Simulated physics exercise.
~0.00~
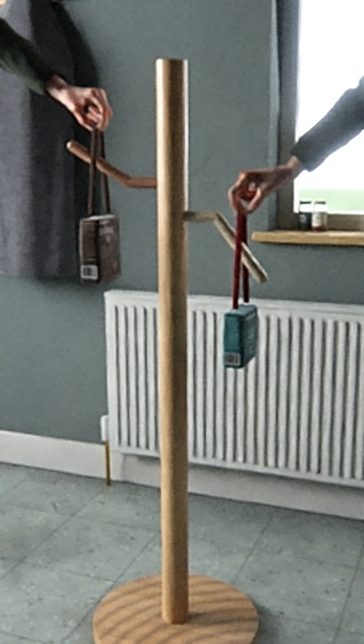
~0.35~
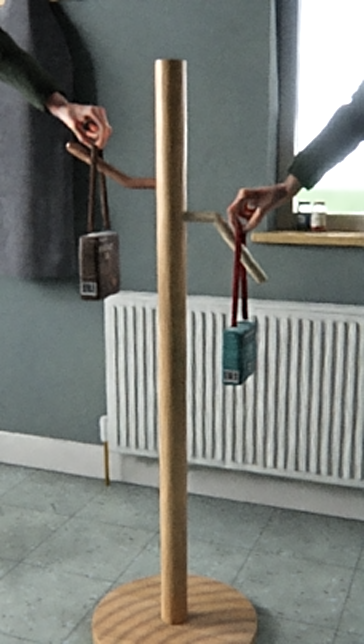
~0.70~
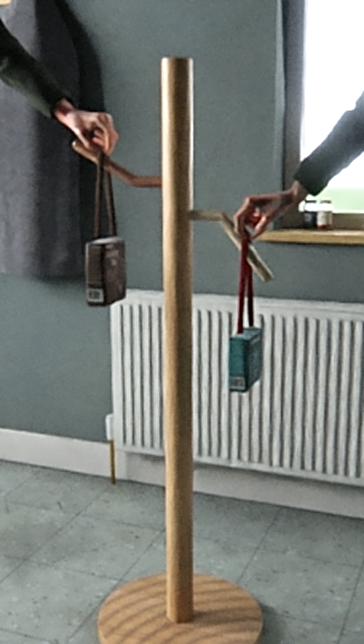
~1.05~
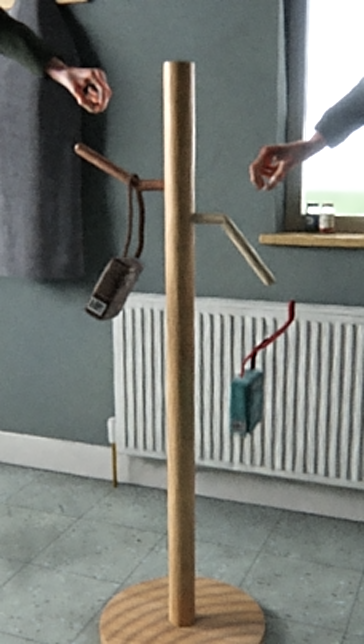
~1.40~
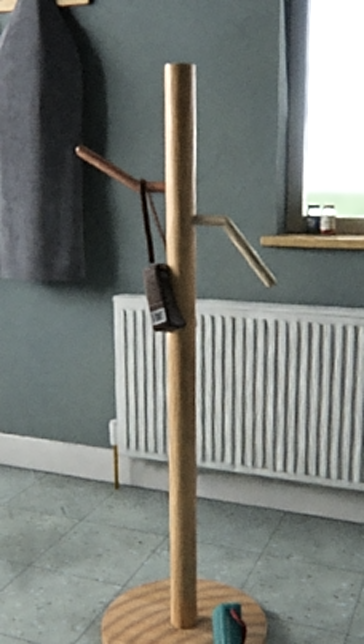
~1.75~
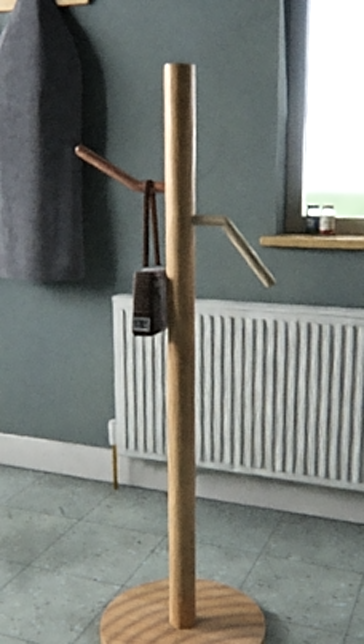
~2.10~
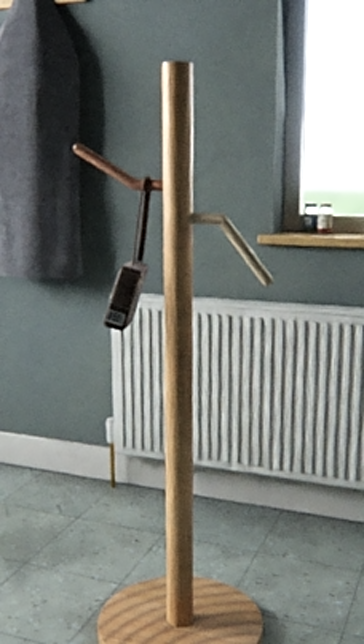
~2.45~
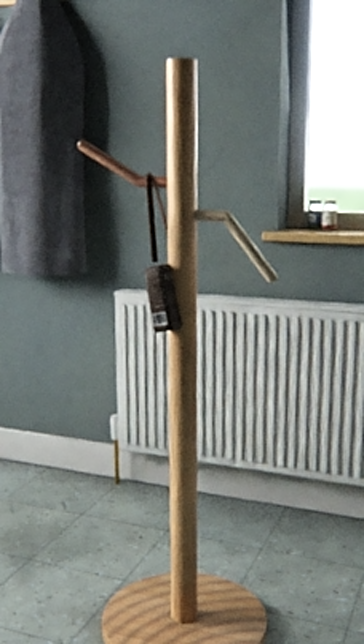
By a radiator, two hands releasing pouches at a wooden stand, the brown one swinging from its peg, the turquoise one falling.
